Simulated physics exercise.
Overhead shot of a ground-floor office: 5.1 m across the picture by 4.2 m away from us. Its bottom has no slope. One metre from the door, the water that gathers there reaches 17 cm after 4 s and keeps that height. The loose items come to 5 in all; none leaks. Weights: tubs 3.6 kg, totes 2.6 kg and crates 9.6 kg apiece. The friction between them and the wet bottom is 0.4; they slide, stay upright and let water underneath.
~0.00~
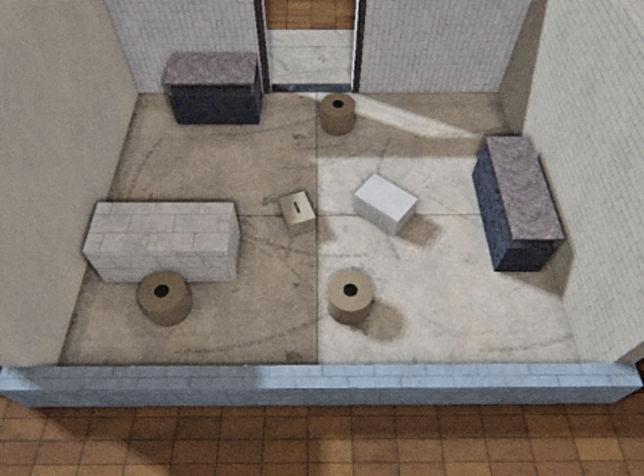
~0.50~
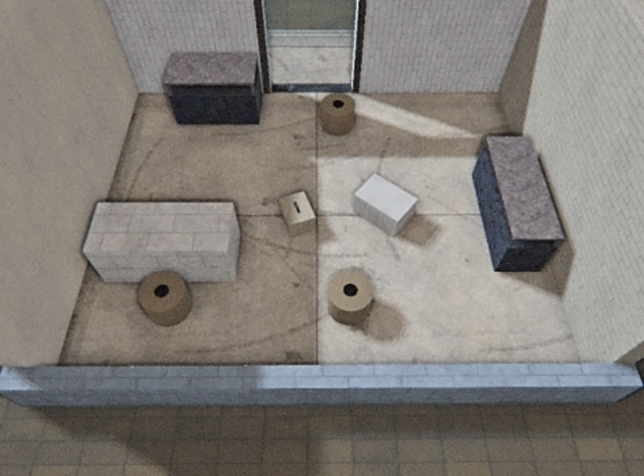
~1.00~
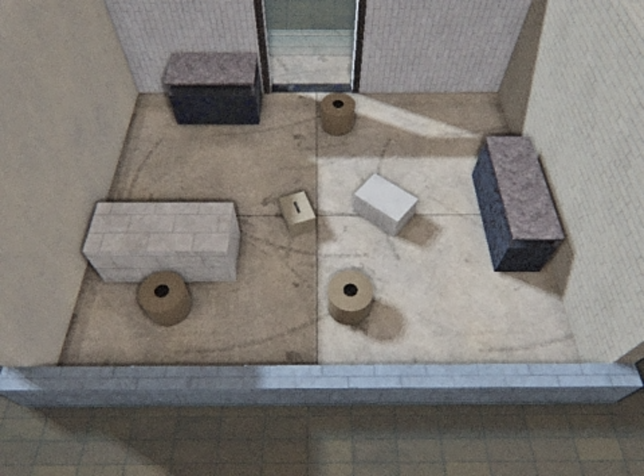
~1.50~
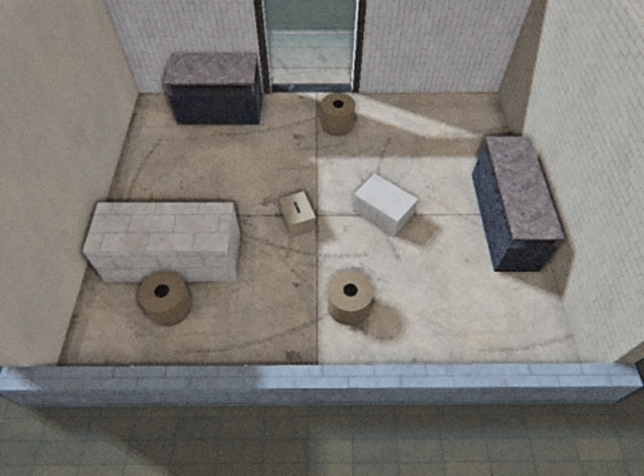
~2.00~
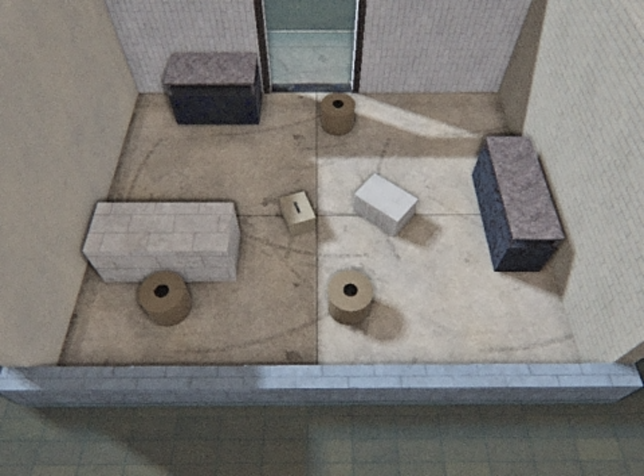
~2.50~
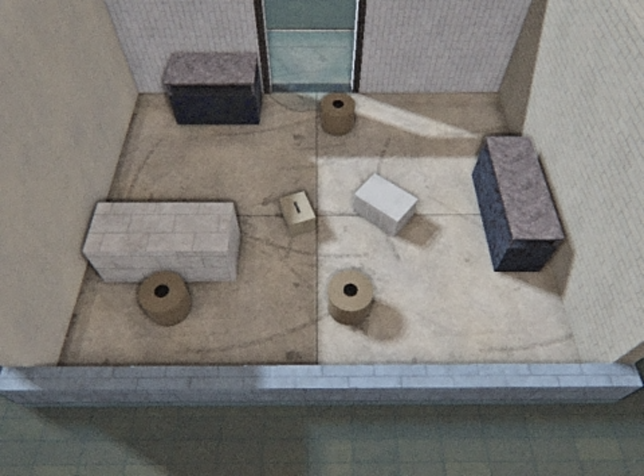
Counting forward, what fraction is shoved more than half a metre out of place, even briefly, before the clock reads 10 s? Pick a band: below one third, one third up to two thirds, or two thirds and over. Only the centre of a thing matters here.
The share is two thirds and over.
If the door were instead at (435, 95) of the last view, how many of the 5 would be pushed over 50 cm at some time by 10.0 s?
3.
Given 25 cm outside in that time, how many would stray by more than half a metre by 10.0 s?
Then the count would be 5.
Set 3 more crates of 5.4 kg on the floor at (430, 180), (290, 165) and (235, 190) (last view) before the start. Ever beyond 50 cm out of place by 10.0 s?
One by one, in that order: Above it, above it, above it.
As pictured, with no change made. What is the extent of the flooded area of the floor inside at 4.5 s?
About 5.0 m2.
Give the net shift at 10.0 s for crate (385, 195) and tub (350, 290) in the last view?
Respectively 140 and 120 centimetres.
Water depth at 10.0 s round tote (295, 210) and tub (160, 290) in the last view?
Depths: Near 7 cm, then near 4 cm.
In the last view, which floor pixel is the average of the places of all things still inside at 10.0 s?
At about (345, 320).
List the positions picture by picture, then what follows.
The first picture shows a tub at (162, 291), on the bottom; a tub at (338, 104), on the bottom; water covers 0.0 m2; 0 of 5 have shifted.
The second picture shows a tub at (162, 291) rests on the ground; a tub at (338, 104) rests on the ground; water covers 0.0 m2; 0 of 5 have shifted.
The third picture shows a tub at (162, 291), on the bottom; a tub at (338, 104), on the bottom; water covers 0.0 m2; 0 of 5 have shifted.
The fourth picture shows a tub at (162, 291), on the bottom; a tub at (338, 104), on the bottom; 0.0 m2 under water; 0 of 5 have shifted.
The fifth picture shows a tub at (162, 291), on the bottom; a tub at (338, 104), on the bottom; 0.0 m2 under water; 0 of 5 have shifted.
The sixth picture shows a tub at (162, 291), on the bottom; a tub at (338, 104), on the bottom; 0.3 m2 under water; 0 of 5 have shifted.
After 3.5 s 0 of 5 are over 50 cm from their spots; 0 afloat.
After 4.5 s 1 of 5 are over 50 cm from their spots; 0 afloat.
After 7.0 s 4 of 5 are over 50 cm from their spots; 1 afloat.
After 10.0 s 4 of 5 are over 50 cm from their spots, and 4 have been at some point; 5 afloat.
